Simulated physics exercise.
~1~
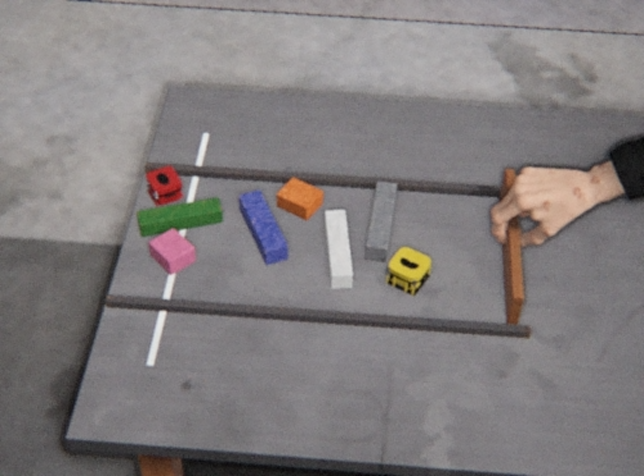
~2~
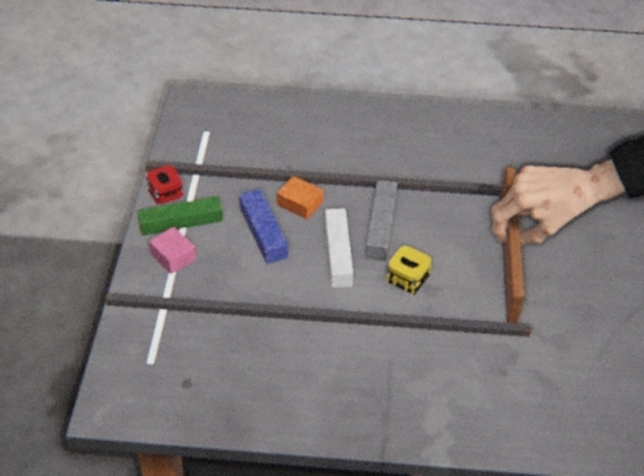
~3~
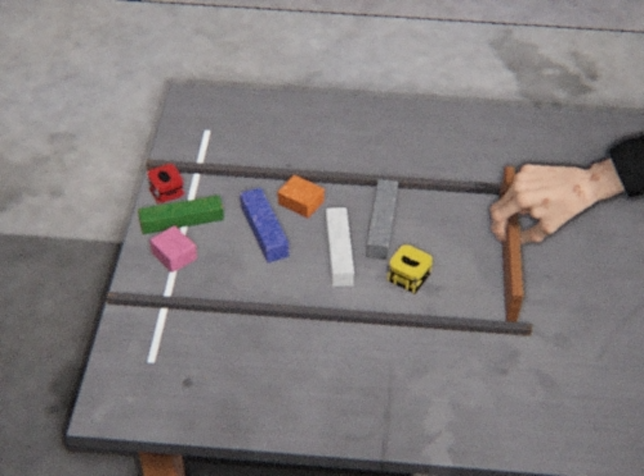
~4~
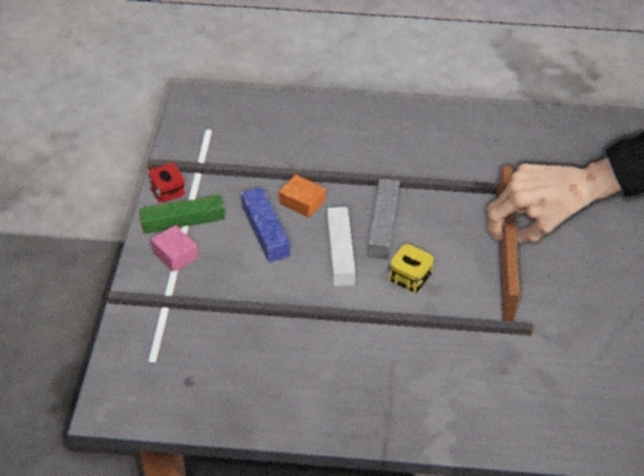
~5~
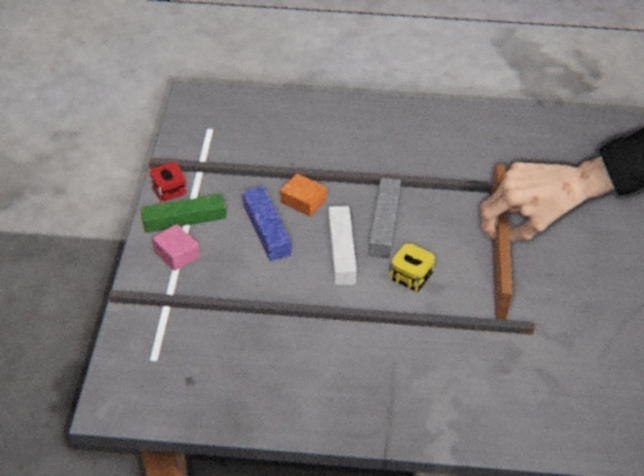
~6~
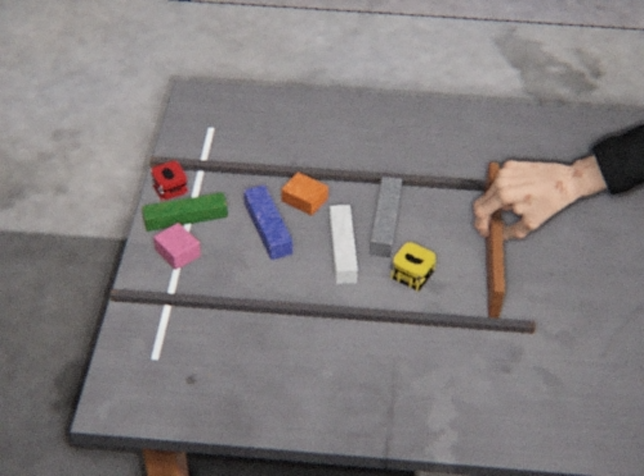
A hand in a dark sleeve holds an upright brown board at the right of a dark grey table, seen from above at an angle. Between two rails lie a red case, green bar and pink block by a white tape line at left, then blue, orange, white and grey pieces and a yellow case. The hand slides the board slightly left, touching none of them, while the view barely shifts.
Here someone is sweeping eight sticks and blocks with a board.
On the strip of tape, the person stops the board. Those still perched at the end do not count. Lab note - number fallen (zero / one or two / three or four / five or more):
Number fallen: Three or four.
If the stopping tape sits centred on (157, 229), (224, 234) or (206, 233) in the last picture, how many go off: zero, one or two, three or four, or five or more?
One after another: Five or more; one or two; either one or two.
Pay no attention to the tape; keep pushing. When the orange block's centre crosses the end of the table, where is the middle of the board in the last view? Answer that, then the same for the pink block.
Roughly at (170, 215) and roughly at (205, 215).
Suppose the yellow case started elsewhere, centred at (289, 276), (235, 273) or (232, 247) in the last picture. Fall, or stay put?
Spot by spot, it stays put; stays put; stays put.
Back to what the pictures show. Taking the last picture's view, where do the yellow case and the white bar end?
The yellow case finishes at (162, 253); the white bar finishes at (147, 225).
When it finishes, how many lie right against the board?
2 touch it.
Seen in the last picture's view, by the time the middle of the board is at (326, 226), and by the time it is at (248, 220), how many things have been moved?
I count 5 first and 8 after.
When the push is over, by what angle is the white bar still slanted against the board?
Around 10 degrees.
A little later, none off yet; red case at rest near (170, 182); green bar at rest near (185, 212); pink block at rest near (177, 246).
Next, none off yet; red case shifted a little near (158, 175); green bar shifted about its own width near (130, 211); pink block shifted about its own width near (153, 252).
When it is over, the number that fall off is three or four; down, blue bar, pink block, green bar and red case.
